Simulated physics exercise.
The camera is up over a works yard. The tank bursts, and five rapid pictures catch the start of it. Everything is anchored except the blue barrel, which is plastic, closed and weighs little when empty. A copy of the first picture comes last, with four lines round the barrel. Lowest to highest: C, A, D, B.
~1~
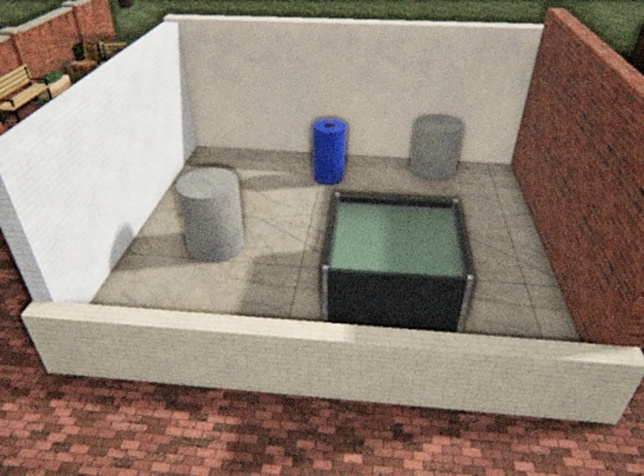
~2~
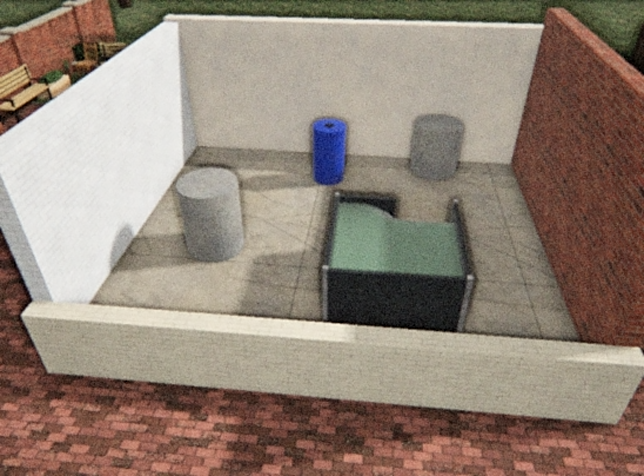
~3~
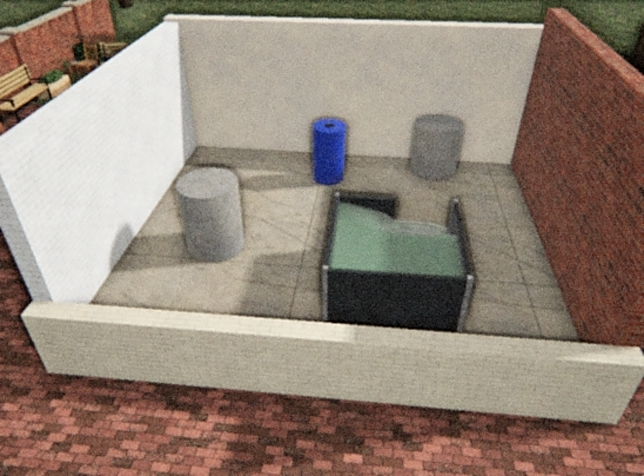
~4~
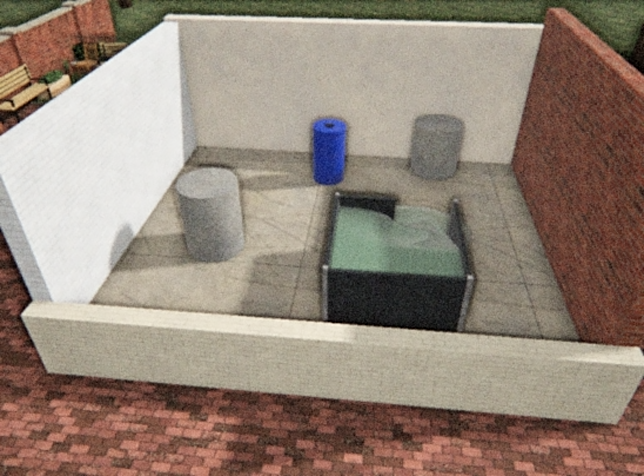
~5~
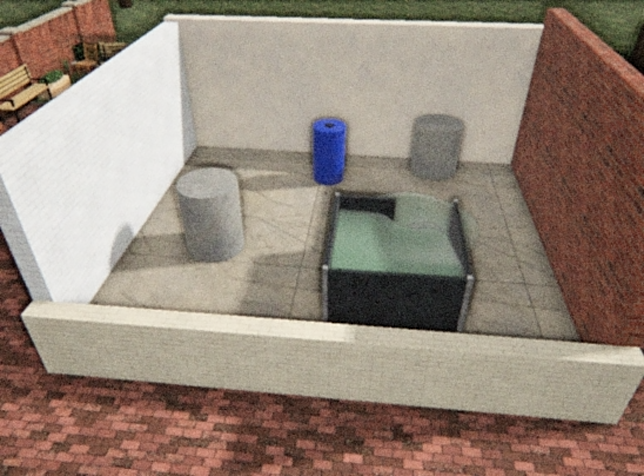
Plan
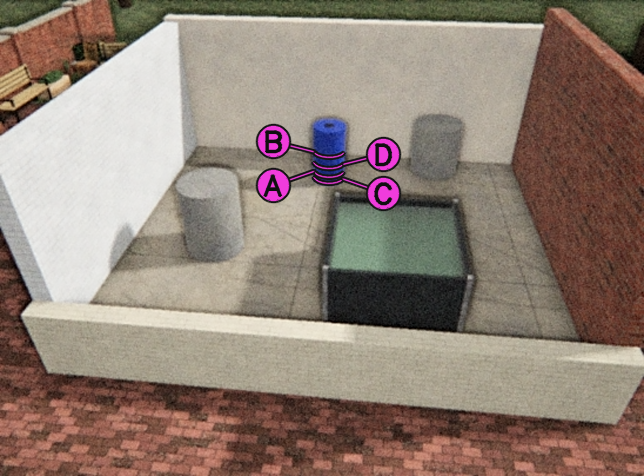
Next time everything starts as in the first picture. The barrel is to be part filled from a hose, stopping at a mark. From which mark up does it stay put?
The limit is A.
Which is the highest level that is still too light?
C.
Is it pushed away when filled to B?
No.
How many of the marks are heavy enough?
Three of them.
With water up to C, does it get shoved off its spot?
Yes, it does.
On the marked copy, A at (327, 177); B at (327, 157); C at (327, 183); D at (327, 168); from the bottom up C, A, D, B.
For level A, it does not move.
For level B, it does not move.
For level C, it is pushed about twice its own width away.
For level D, it does not move.
